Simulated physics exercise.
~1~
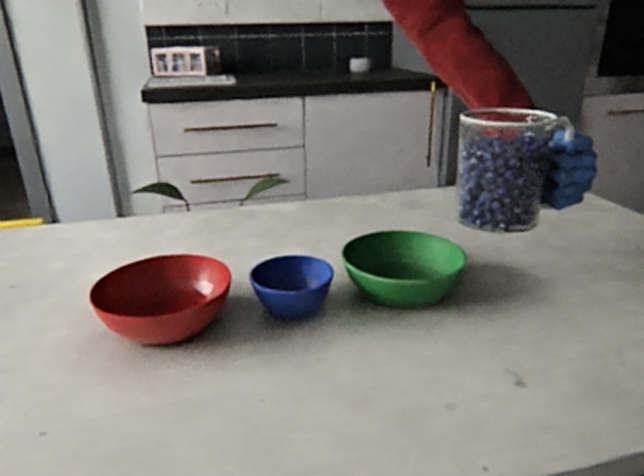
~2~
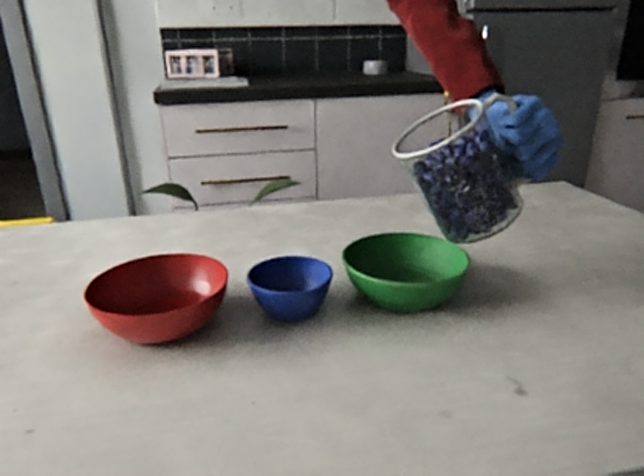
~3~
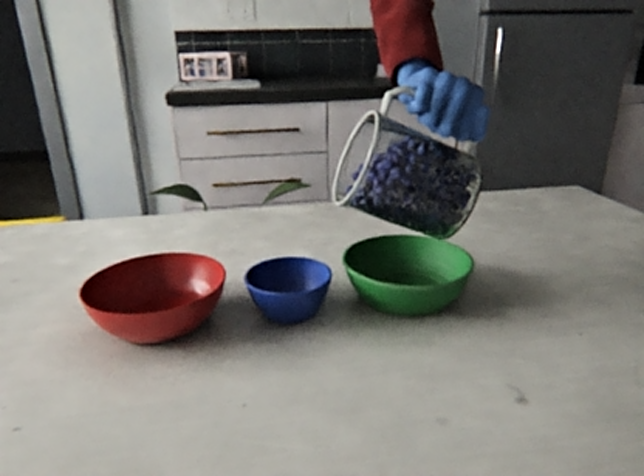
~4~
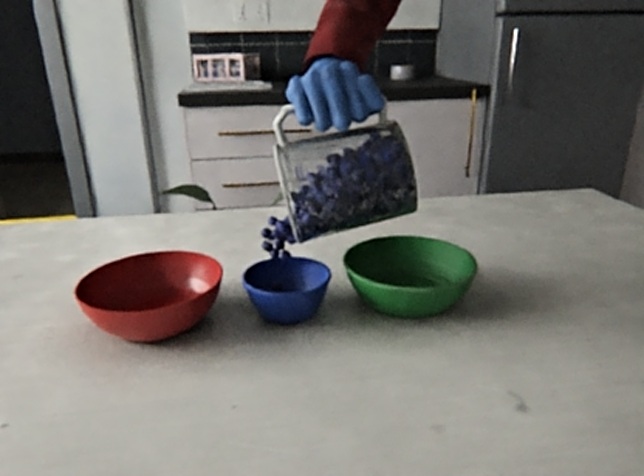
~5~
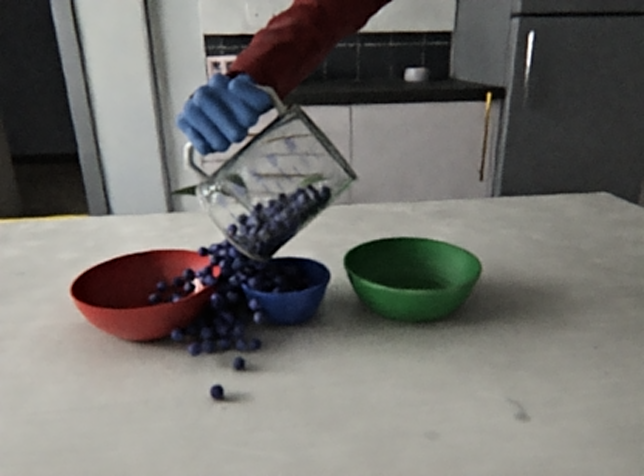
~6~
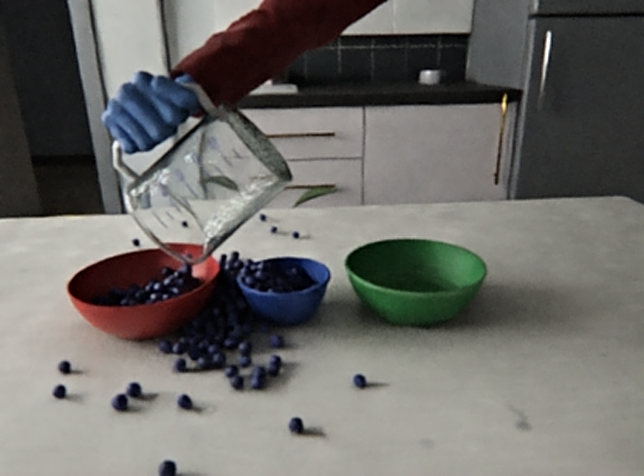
A blue-gloved hand in a red sleeve holds a clear glass jug full of dark blueberries at the right of a pale kitchen table, seen from the front and slightly above. A red bowl, a small blue bowl and a green bowl stand in a row from left to right. The hand carries the jug leftward, tilting it over the green bowl without spilling. Berries begin falling at the blue bowl, then pour over it, the red bowl and the tabletop between. Finally the jug is empty above the red bowl, with berries in both bowls, many scattered outside, and the green bowl empty.
